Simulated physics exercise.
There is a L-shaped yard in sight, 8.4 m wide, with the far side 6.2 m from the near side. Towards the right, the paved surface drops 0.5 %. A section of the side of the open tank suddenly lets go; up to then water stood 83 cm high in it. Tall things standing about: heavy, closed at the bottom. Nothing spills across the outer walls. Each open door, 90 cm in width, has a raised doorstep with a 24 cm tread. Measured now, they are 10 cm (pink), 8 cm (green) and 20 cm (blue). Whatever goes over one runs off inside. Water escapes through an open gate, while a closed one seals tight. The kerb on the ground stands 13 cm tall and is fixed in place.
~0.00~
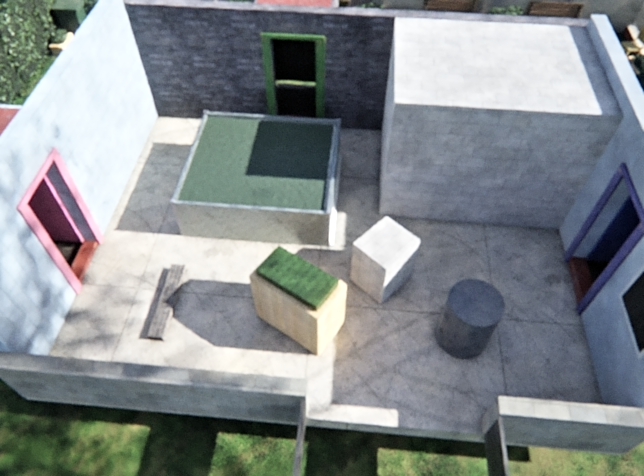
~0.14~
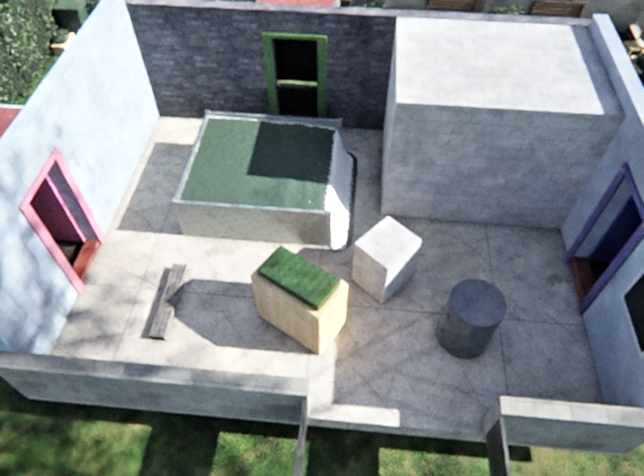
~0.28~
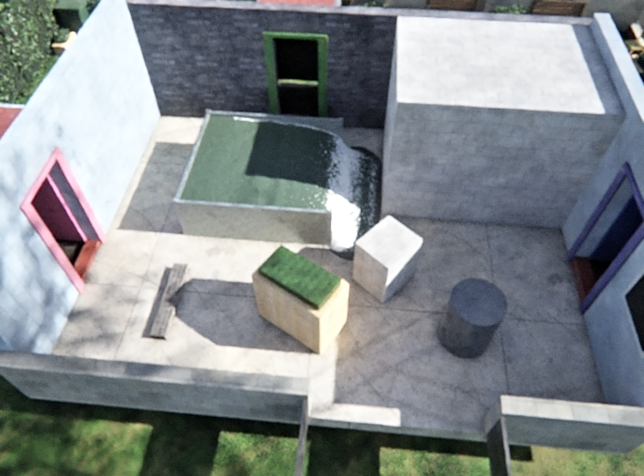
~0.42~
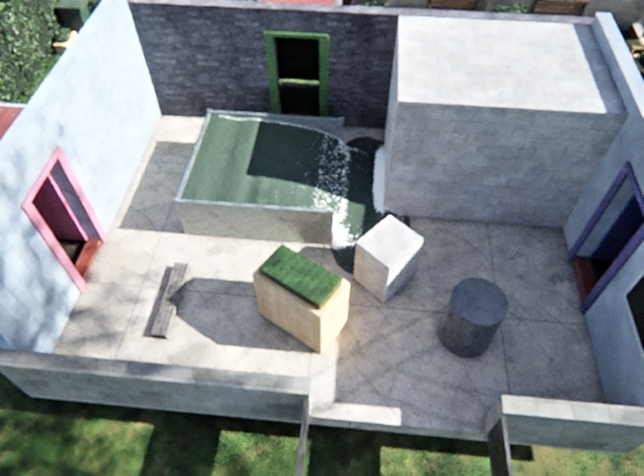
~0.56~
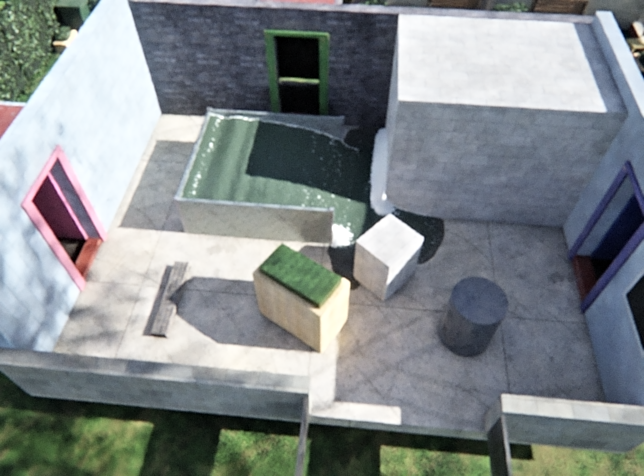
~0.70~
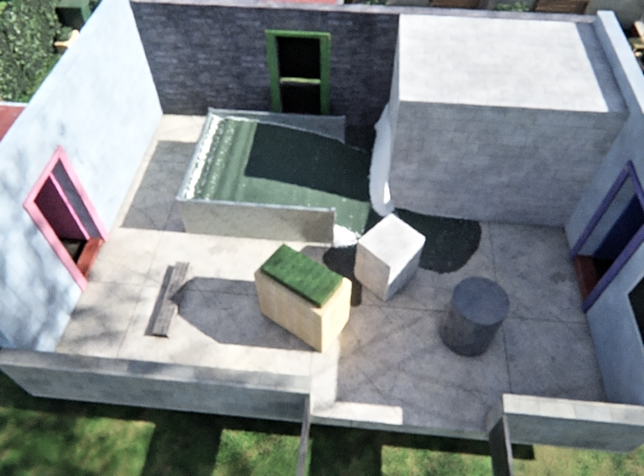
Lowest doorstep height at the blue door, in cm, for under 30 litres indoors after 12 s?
I would say 27 cm.
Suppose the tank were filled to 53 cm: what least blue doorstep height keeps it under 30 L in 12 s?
Something near 16 cm should do.
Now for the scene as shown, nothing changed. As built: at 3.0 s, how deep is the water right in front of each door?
Pink door: 0 cm; green door: 14 cm; blue door: 31 cm.
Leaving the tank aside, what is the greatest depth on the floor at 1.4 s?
Up to some 71 centimetres, I'd say.
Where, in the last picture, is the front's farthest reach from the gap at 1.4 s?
In the last picture, around (578, 306).
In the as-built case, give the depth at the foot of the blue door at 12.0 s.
It works out to about 13.0 centimetres deep.
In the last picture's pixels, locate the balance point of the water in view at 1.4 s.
(317, 193), roughly.
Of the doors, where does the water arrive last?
Pink.
After 1.4 s water covers 30 % of the floor, deepest (71 cm) near (379, 129); 25 cm at the blue door, 0 litres in over its 20 cm doorstep.
After 3.0 s water covers 65 % of the floor, deepest (50 cm) near (178, 116); 31 cm at the blue door, 68 litres in over its 20 cm doorstep.
After 12.0 s water covers 100 % of the floor, deepest (16 cm) near (594, 426); 13 cm at the blue door, 122 litres in over its 20 cm doorstep.
At the blue door as built, the water arrived by 1.3 s and peaked near 35 cm at 2.2 s.
Run again over the same 12 s with other heights there, 54 litres in over 24.5 cm, 3 litres over 33 cm. The limit of 30 litres is kept from about 27 cm up.
